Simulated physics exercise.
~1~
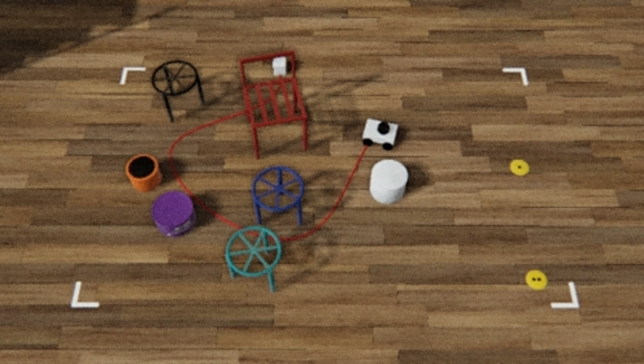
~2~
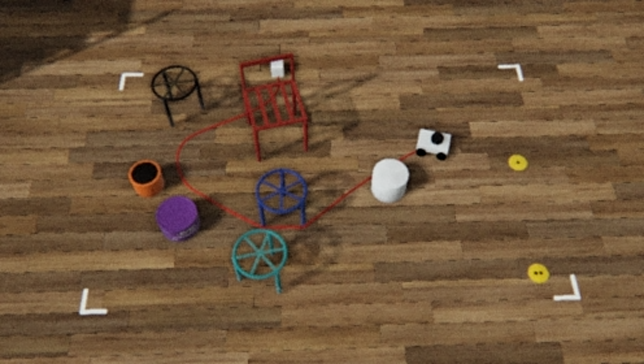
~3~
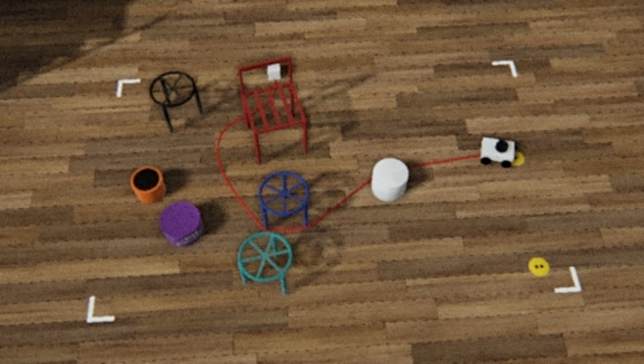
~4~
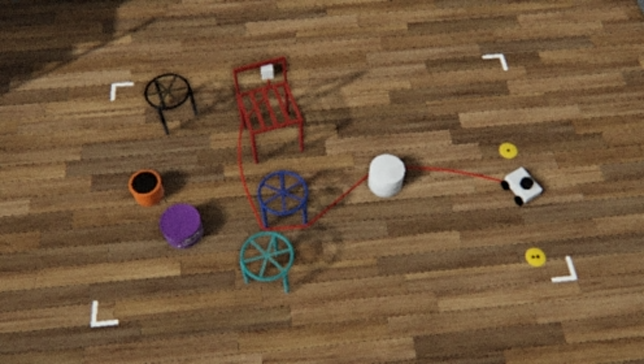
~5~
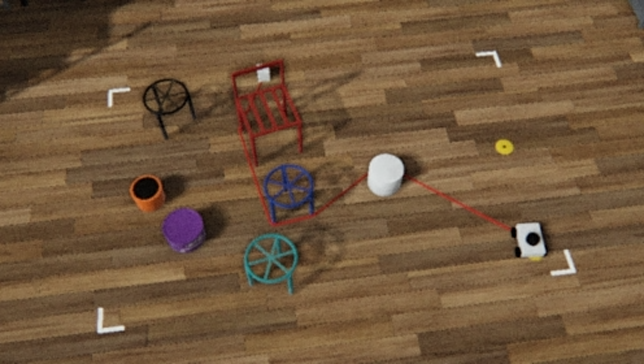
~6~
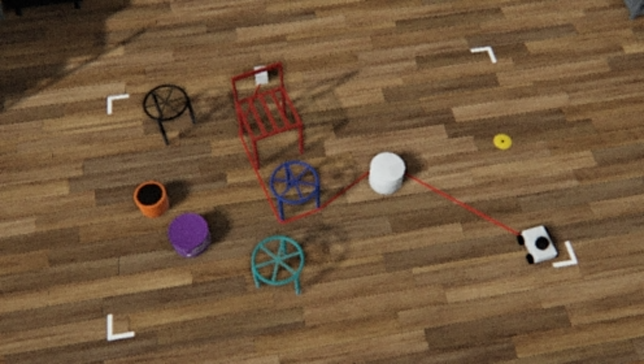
A red chair stands at the upper centre of a wooden workshop floor seen from high above, with a black stool to its left, blue and teal stools below, an orange pot and purple bucket at left, and a white tub right of centre. A small white cart trails a red lead that loops among them. The cart rolls right to the upper yellow mark, drawing the loop tighter, then turns down toward the lower mark. The lead pulls straight, bending around the tub and the blue stool. The blue stool shifts very slightly, and the cart ends near the lower right corner tape.
